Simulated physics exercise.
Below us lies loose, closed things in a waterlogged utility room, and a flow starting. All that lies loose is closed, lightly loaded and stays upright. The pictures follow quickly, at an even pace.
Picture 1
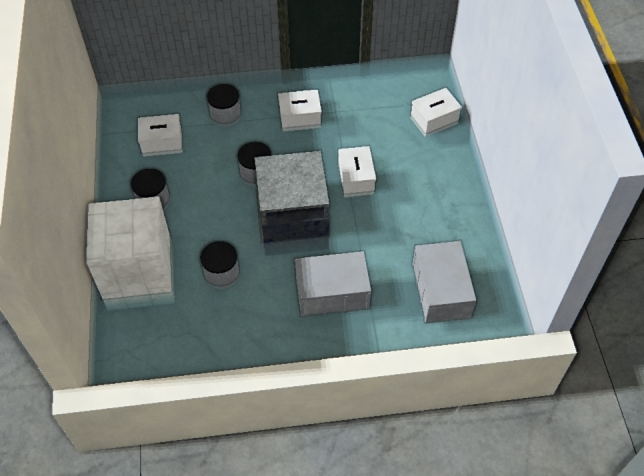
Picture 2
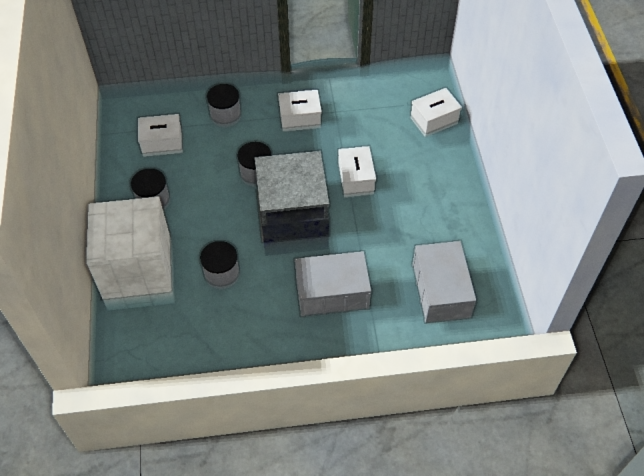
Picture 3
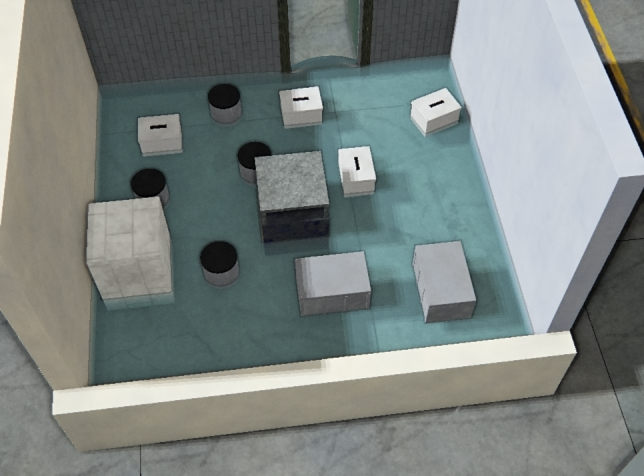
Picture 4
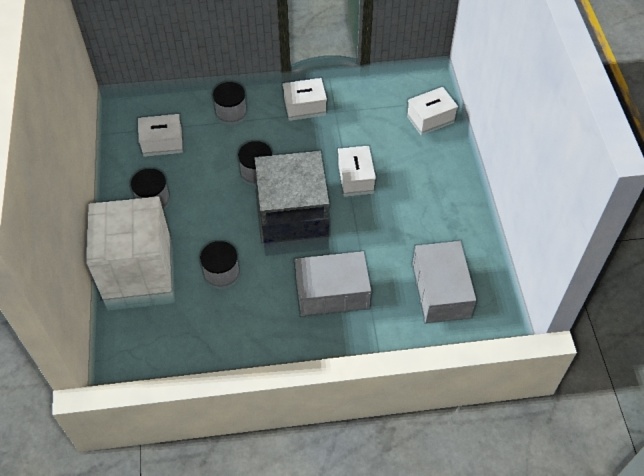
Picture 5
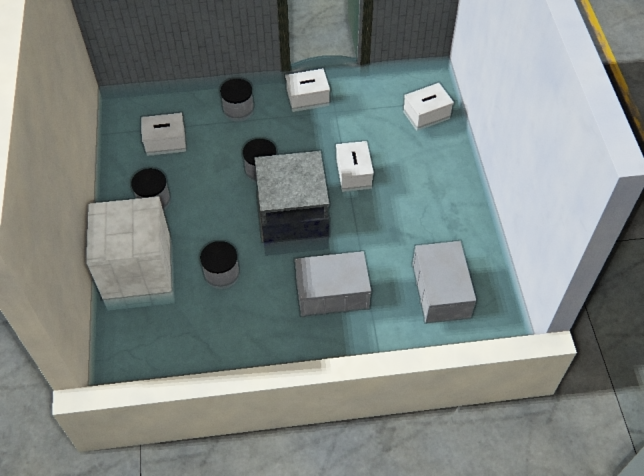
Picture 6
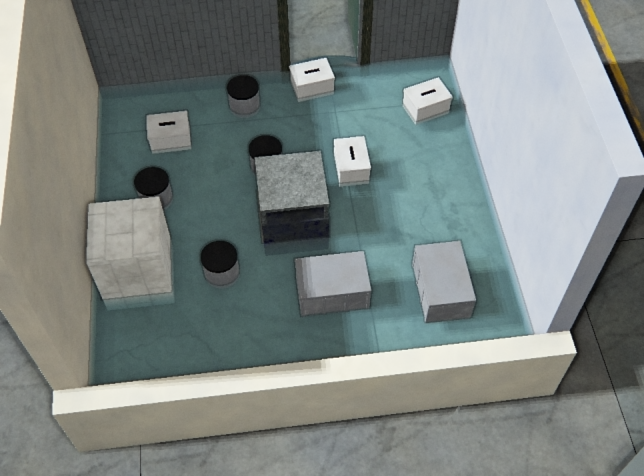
At the start, closed white boxes and black-topped pails sit in a flooded room with a dark door in the back wall. The doorway then opens, and the rear white box drifts toward it, followed by slighter shifts among nearby pails and boxes, while the large blocks stay still.
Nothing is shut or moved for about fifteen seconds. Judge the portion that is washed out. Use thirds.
It is one to two thirds.
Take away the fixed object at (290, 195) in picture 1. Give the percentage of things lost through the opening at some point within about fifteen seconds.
Some 60 per cent.
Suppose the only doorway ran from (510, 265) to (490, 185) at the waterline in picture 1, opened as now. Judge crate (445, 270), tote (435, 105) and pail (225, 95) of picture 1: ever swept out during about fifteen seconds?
In turn: Yes, yes, inside.
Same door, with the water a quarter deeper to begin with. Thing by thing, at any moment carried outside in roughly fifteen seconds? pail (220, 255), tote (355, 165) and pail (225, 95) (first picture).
In that order: Inside, yes, yes.
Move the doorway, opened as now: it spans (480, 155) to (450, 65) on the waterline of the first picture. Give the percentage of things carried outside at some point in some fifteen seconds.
About 70 per cent.
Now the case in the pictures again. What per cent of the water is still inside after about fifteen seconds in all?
I make it 60 per cent.
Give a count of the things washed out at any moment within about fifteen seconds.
The number is 6.
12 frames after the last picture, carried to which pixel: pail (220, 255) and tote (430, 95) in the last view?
Near (218, 223) and (379, 60).
A moment on, 1 of 10 are out; 9 afloat.
Next, 2 of 10 are out; 8 afloat.
Later, 4 of 10 are out; 6 afloat.
In the end, 6 of 10 are out; 4 afloat.
